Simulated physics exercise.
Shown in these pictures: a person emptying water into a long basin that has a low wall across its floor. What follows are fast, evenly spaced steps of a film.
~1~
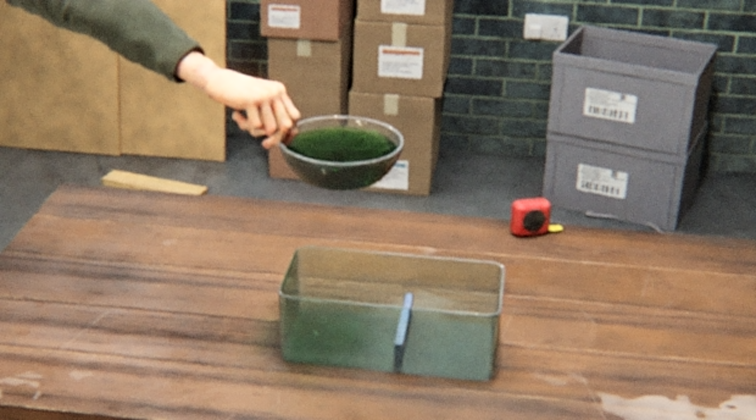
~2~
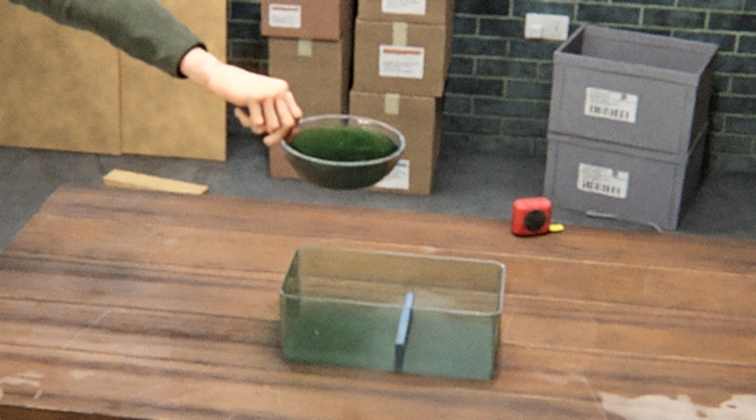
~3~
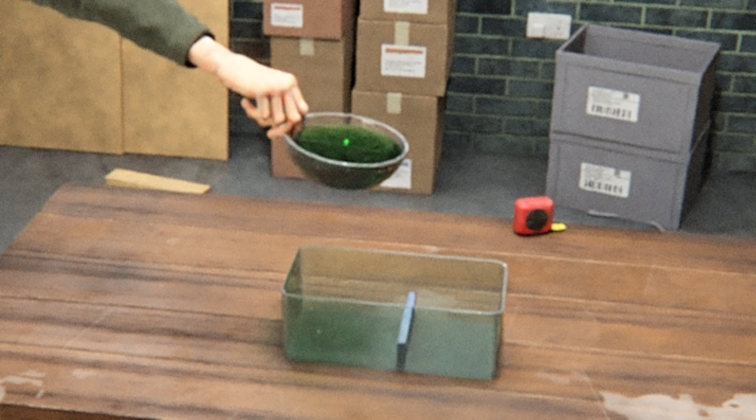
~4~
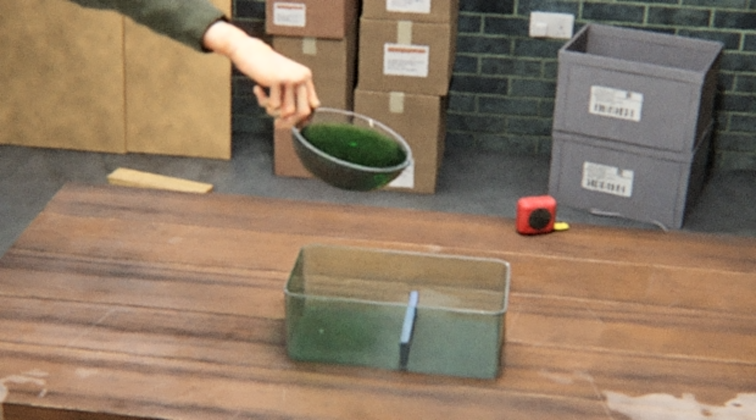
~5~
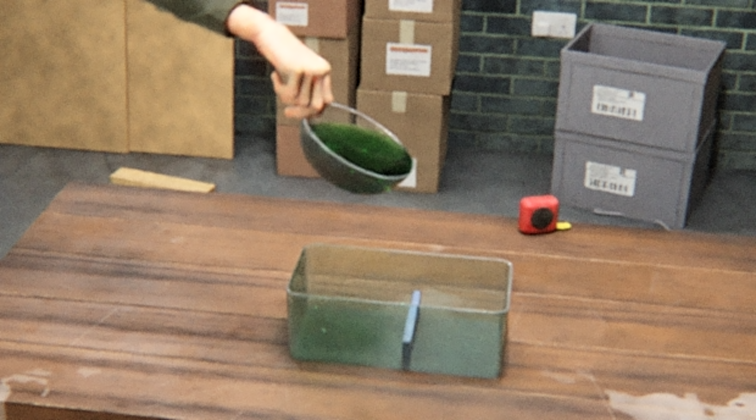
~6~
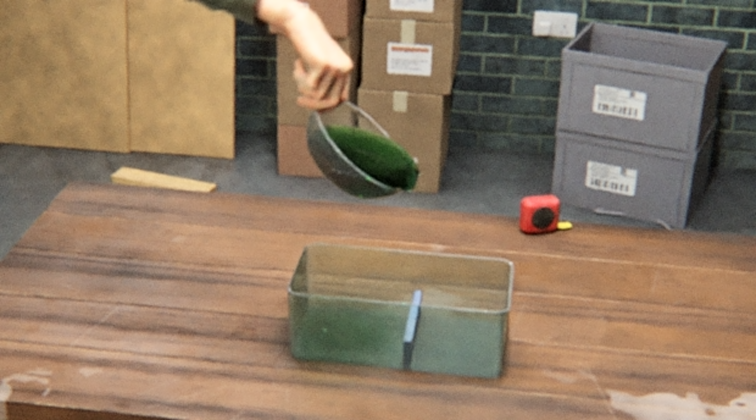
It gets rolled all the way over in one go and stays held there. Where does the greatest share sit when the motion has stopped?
It sits mostly on the right side.
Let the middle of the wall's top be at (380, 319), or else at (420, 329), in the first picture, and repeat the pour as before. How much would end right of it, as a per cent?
It would come to roughly 70 per cent the first time and roughly 45 per cent the second.
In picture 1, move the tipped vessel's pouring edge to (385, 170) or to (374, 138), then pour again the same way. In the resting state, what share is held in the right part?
About 45 per cent, then about 35 per cent.
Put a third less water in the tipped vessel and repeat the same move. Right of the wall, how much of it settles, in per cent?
Result: Around 60 per cent.
A moment on, the tilt is 114° and 0 per cent is still to pour, 1 is left of the wall and 62 right of it.
Next, the tilt is 119° and 0 per cent is still to pour, 19 is left of the wall and 52 right of it.
Then the tilt is 119° and 1 per cent is still to pour, 23 is left of the wall and 56 right of it.
Later the tilt is 119° and 0 per cent is still to pour, 31 is left of the wall and 62 right of it.
At rest 31 per cent lies left of the wall, 62 right of it and 7 outside.
